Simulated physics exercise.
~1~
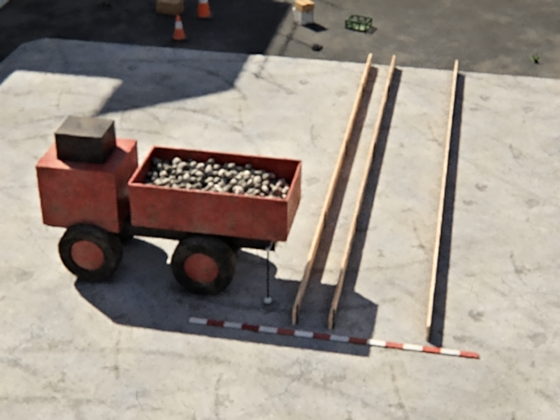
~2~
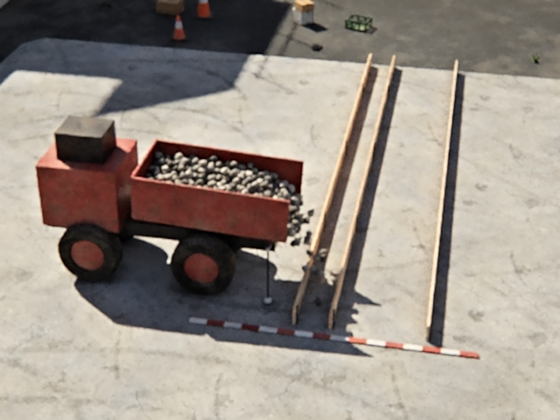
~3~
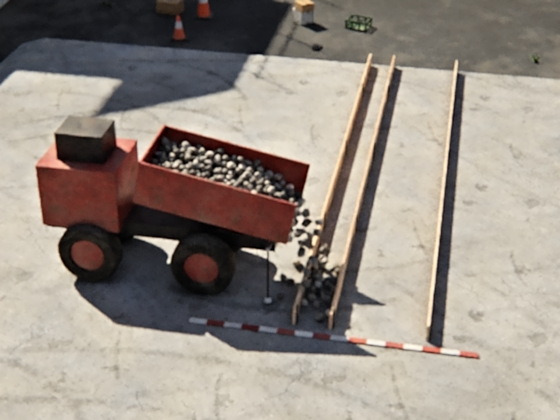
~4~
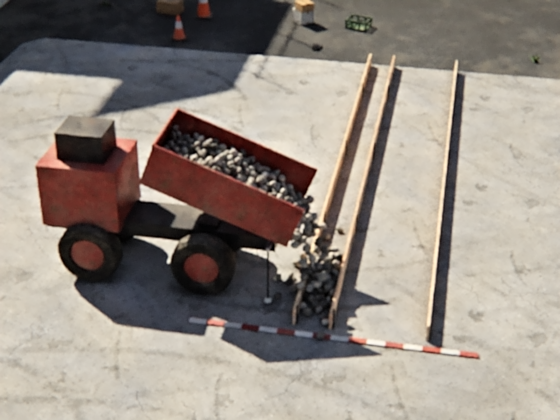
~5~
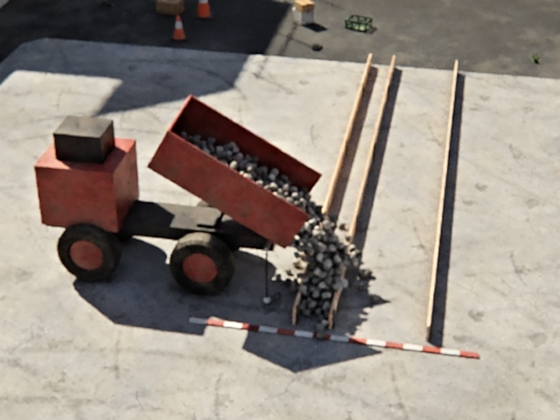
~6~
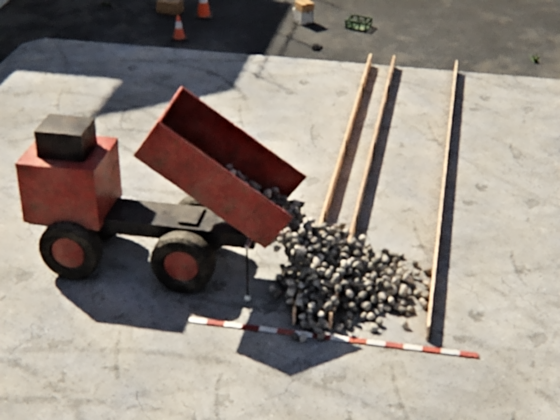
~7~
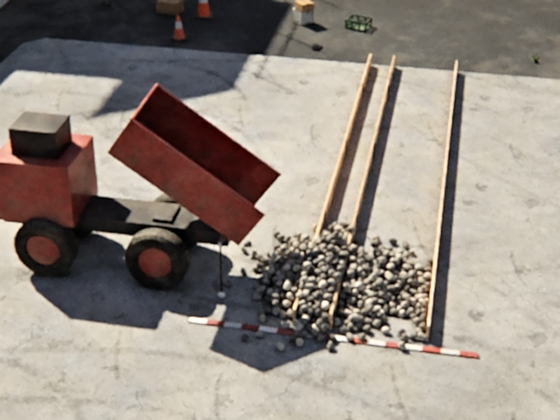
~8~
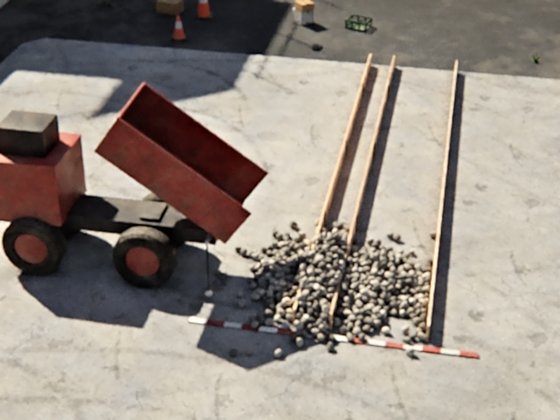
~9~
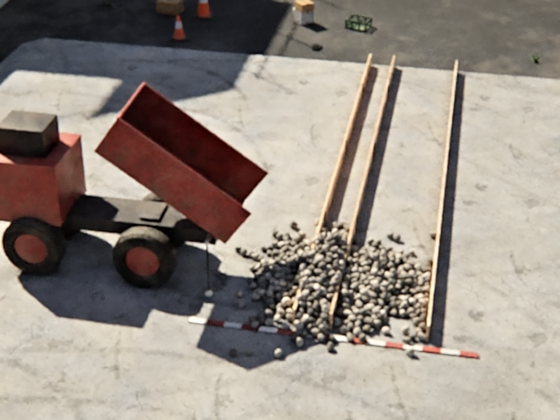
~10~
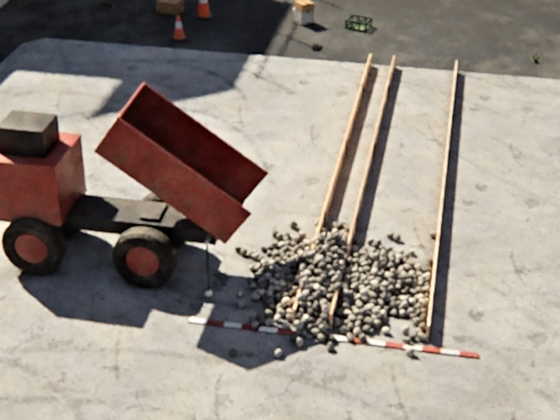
A red tipper truck dumps round stones across wooden boards, rolls left, and stops with its body raised.
